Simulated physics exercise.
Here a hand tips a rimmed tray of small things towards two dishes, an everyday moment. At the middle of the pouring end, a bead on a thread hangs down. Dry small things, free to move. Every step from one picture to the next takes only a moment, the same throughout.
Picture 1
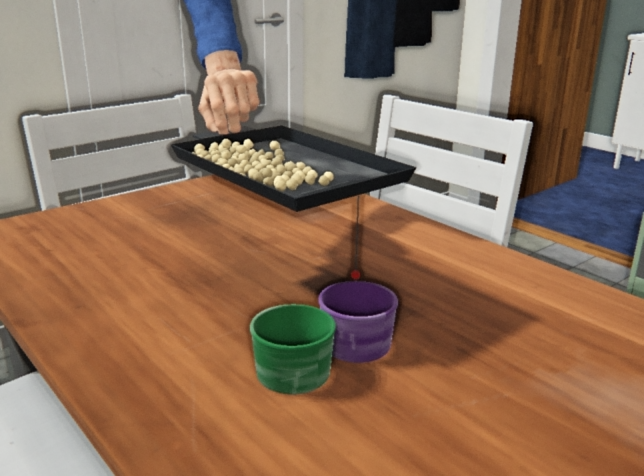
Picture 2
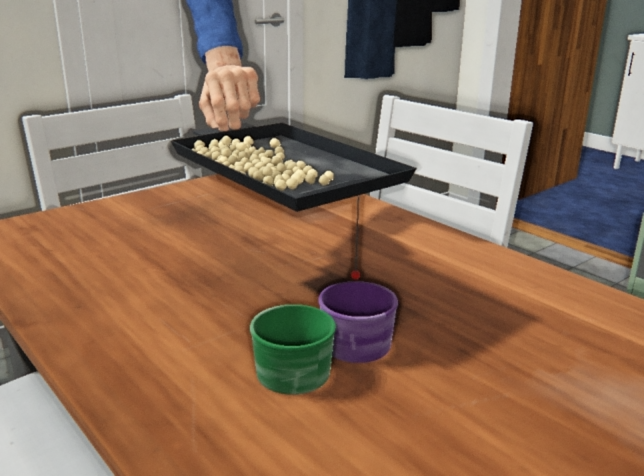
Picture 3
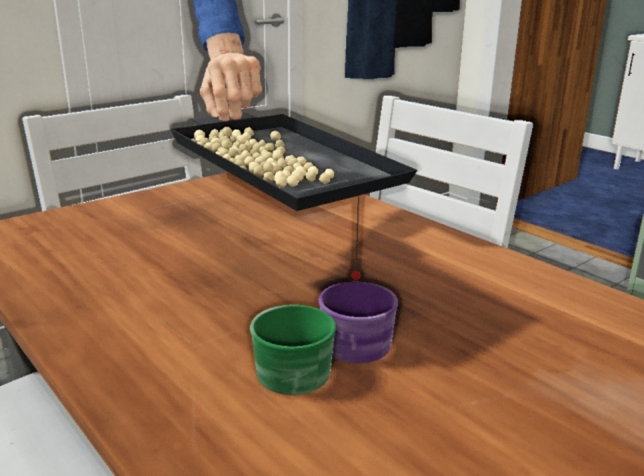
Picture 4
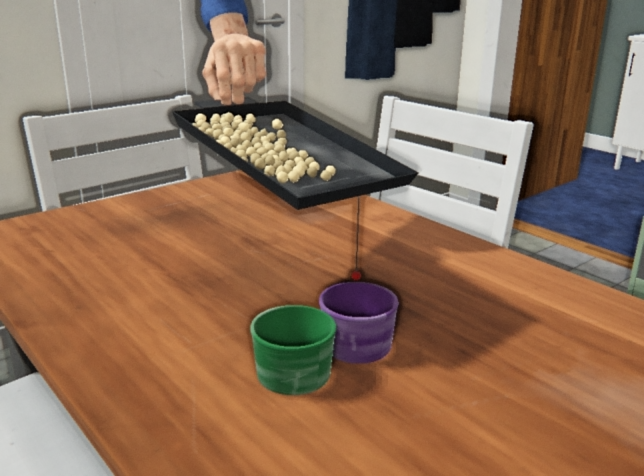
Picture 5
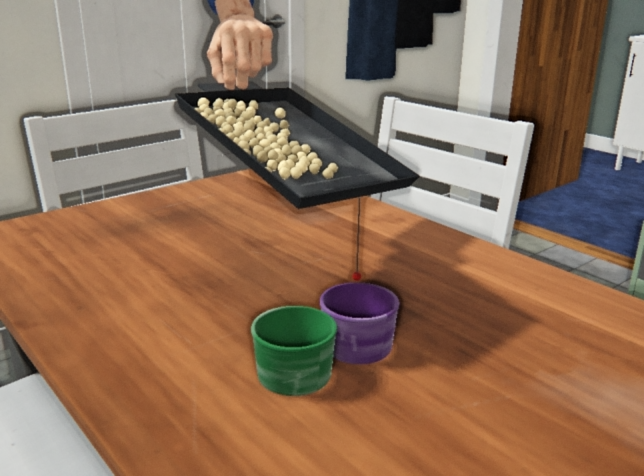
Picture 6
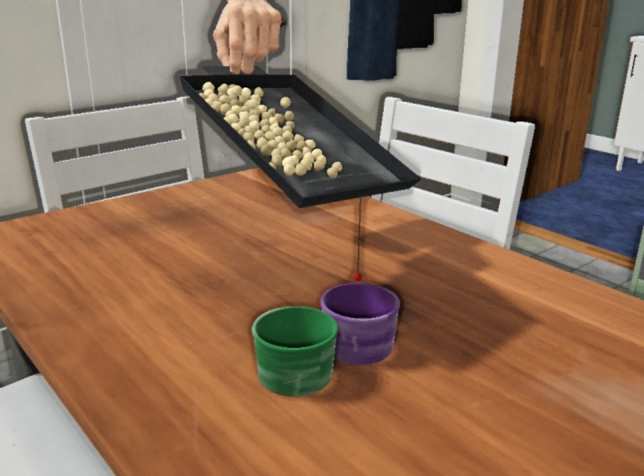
A hand held one end of a dark tray of small, pale round nuts above a green dish and a purple dish, then gradually raised that end, tilting the tray more steeply.
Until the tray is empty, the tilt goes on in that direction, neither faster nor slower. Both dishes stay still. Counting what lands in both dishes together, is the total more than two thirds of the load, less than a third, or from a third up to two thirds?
Not even a third.
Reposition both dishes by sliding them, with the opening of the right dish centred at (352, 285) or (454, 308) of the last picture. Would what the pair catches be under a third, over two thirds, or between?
For the first try it's below one third, and for the second it's under a third.
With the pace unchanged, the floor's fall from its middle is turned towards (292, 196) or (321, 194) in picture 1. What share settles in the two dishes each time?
Roughly 80 percent first and 80 percent second.
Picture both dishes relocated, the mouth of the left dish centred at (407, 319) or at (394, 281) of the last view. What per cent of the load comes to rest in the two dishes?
About 30 and 50 per cent respectively.
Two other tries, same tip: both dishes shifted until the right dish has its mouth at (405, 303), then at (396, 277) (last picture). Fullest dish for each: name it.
Run 1: The one on the right side. Run 2: The one on the right side.
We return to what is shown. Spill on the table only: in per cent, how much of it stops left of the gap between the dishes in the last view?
Near 0 %.
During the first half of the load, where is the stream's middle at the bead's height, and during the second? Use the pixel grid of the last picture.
Half one: (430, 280), half two: (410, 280).
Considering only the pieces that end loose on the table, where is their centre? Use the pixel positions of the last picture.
(445, 337), about.
Soon, tray tipped steeply; most on the tray; a stray few in the right dish; a stray few outside both; about a quarter in the air.
A while on, tray tipped past a quarter turn; a small part on the tray; a small part in the right dish; about half outside both; about a quarter in the air.
Towards the end, tray tipped past a quarter turn; about a quarter in the right dish; most outside both.
Finally, tray tipped past a quarter turn; none in the left dish; about a quarter in the right dish; most outside both.
